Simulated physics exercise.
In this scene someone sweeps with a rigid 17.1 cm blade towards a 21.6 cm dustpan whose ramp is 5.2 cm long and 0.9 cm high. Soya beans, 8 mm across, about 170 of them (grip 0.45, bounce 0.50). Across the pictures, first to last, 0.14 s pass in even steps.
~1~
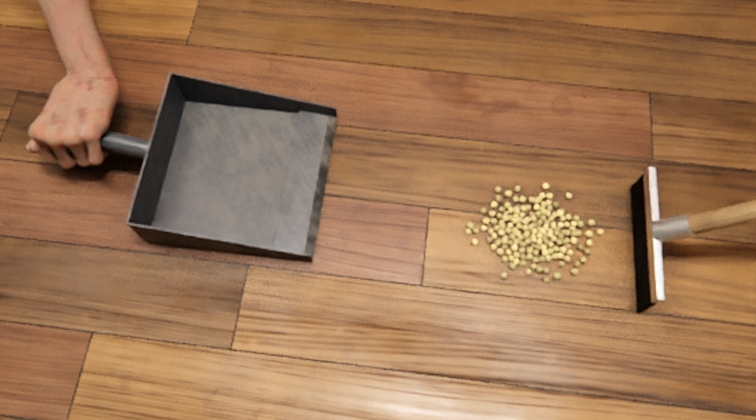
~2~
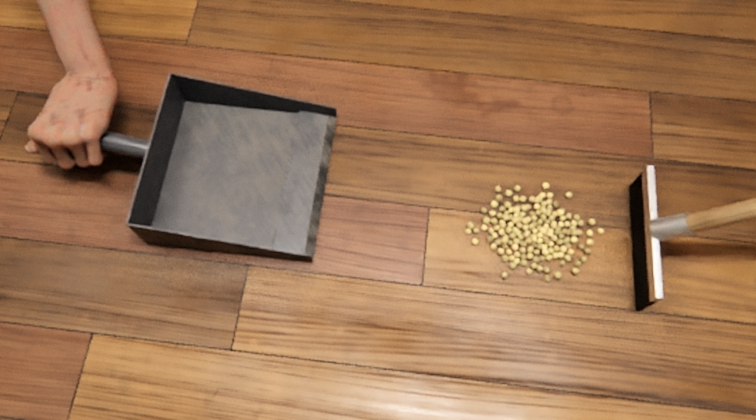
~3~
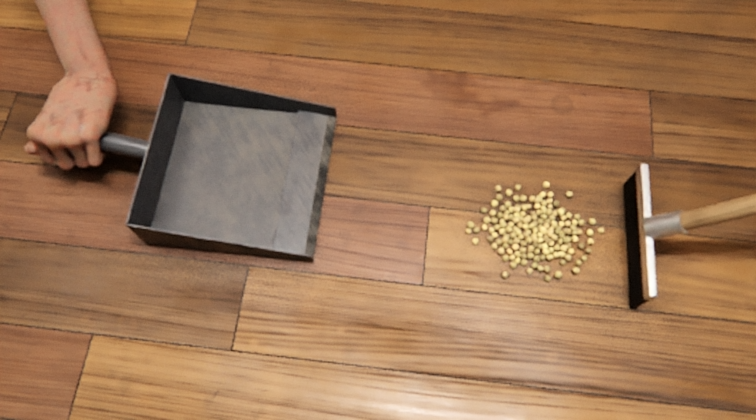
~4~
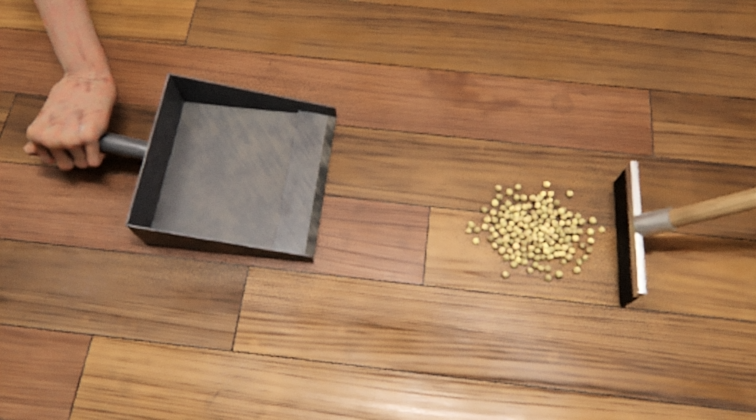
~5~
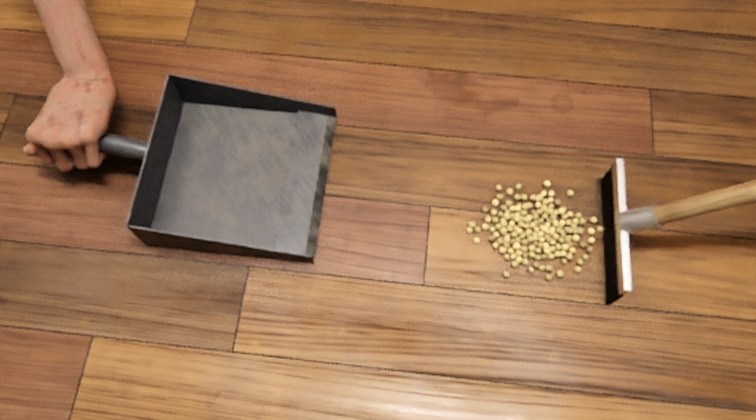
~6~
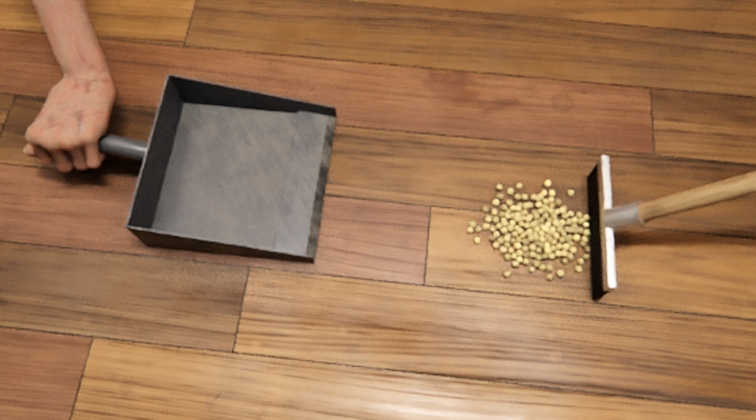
The clip shows a hand holding a grey dustpan still at left on a wooden floor while a wooden-handled blade at right slides a short way left to a pile of soya beans, shifting just a few at its edge.
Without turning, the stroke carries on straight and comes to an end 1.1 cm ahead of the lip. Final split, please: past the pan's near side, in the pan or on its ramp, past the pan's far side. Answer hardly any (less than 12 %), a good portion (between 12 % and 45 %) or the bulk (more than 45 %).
Near side: A good portion; pan: The bulk; far side: Hardly any.
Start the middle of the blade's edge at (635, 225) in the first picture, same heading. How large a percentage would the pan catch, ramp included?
I'd estimate about 45 per cent.
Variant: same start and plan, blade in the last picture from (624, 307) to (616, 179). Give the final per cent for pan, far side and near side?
Split: Pan = 0, far = 0, near = 40.
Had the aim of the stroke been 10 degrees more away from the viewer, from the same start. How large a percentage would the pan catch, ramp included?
Then about 35 per cent.
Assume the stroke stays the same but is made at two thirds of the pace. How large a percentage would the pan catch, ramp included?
I'd put it at roughly 45 per cent.
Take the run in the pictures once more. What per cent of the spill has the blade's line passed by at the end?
Some 20 per cent.
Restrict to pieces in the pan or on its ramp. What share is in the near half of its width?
Some 70 per cent.
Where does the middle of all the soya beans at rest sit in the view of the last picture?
Somewhere near (317, 201) in the last picture.
Then, 0.25 s after the last picture, middle of the blade 19 cm from the lip; 0 % over the lip, far side 0 %, near side 10 %.
Then, 0.42 s after the last picture, middle of the blade 7 cm from the lip; 0 % over the lip, far side 5 %, near side 15 %.
Then, 0.71 s after the last picture, middle of the blade 1 cm from the lip; 55 % over the lip, far side 10 %, near side 15 %.
In the end, near side 15 %, pan 50 %, far side 10 %, in front of the lip or behind the blade 25 %.
